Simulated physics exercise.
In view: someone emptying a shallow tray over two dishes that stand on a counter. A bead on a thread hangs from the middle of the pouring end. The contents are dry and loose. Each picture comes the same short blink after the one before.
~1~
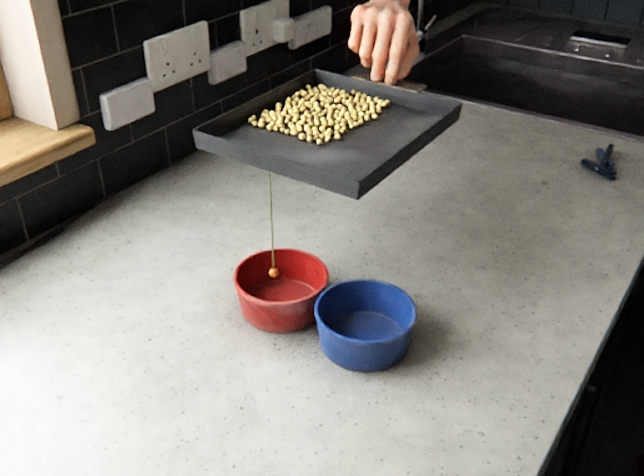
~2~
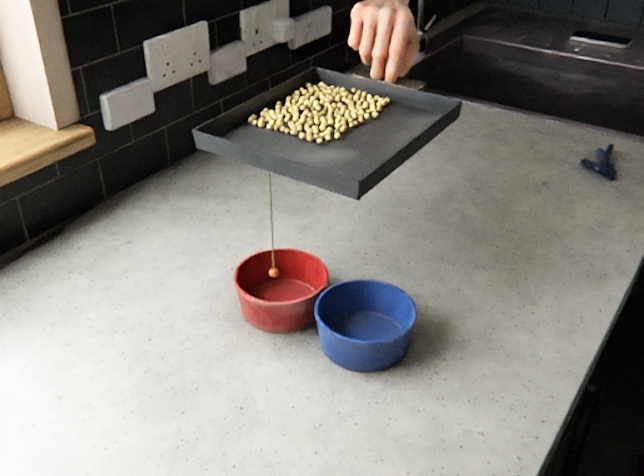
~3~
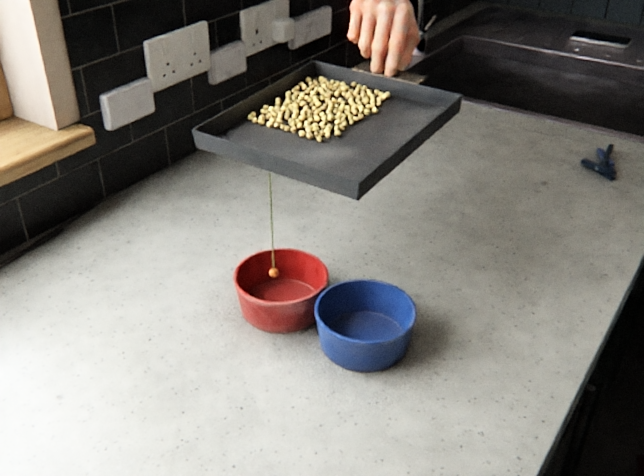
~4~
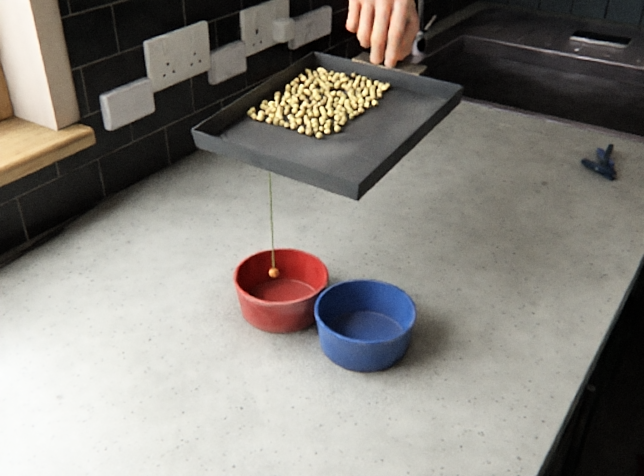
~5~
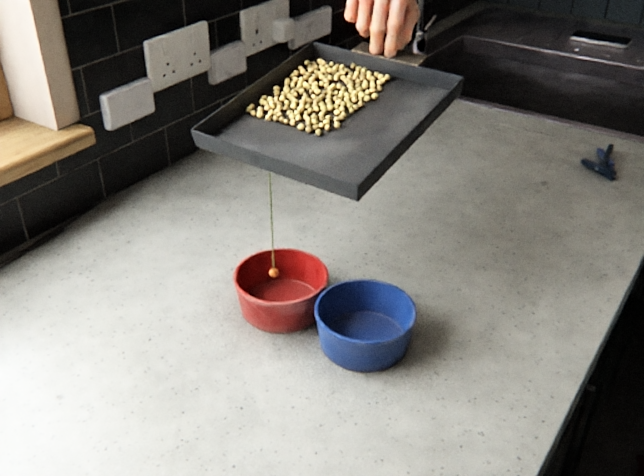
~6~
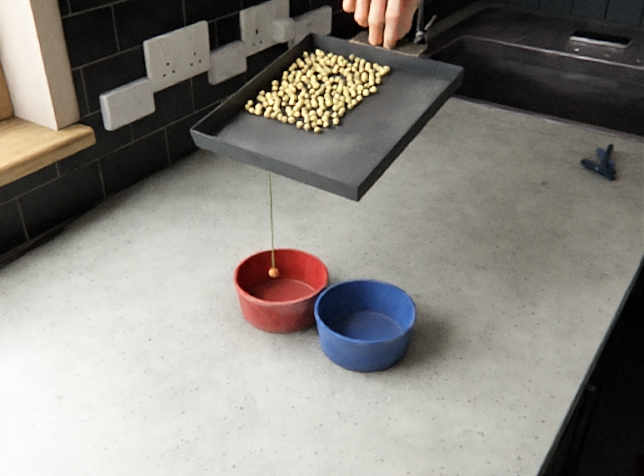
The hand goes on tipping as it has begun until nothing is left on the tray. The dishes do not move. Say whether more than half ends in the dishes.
Together they catch under half.
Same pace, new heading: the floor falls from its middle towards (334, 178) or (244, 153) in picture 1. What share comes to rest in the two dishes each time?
Roughly 90 per cent, and 0 per cent.
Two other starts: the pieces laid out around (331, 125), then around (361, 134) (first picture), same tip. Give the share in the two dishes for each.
Roughly 10 per cent, and 10 per cent.
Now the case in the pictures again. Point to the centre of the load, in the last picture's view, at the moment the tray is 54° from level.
Around (264, 152).
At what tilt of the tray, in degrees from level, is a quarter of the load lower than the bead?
Roughly 105°.
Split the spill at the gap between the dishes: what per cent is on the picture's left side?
Roughly 90 in a hundred.
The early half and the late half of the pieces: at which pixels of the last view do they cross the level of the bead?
At about (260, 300), then at (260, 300).
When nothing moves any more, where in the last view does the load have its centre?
Close to (244, 374).
Soon, tray tipped steeply; nearly all on the tray; a stray few outside both.
A while on, tray tipped right over; nearly all on the tray; a stray few outside both; a stray few in the air.
Towards the end, tray tipped past a quarter turn; a small part in the right dish; a stray few in the left dish; nearly all outside both.
Finally, tray tipped past a quarter turn; a small part in the right dish; a stray few in the left dish; nearly all outside both.
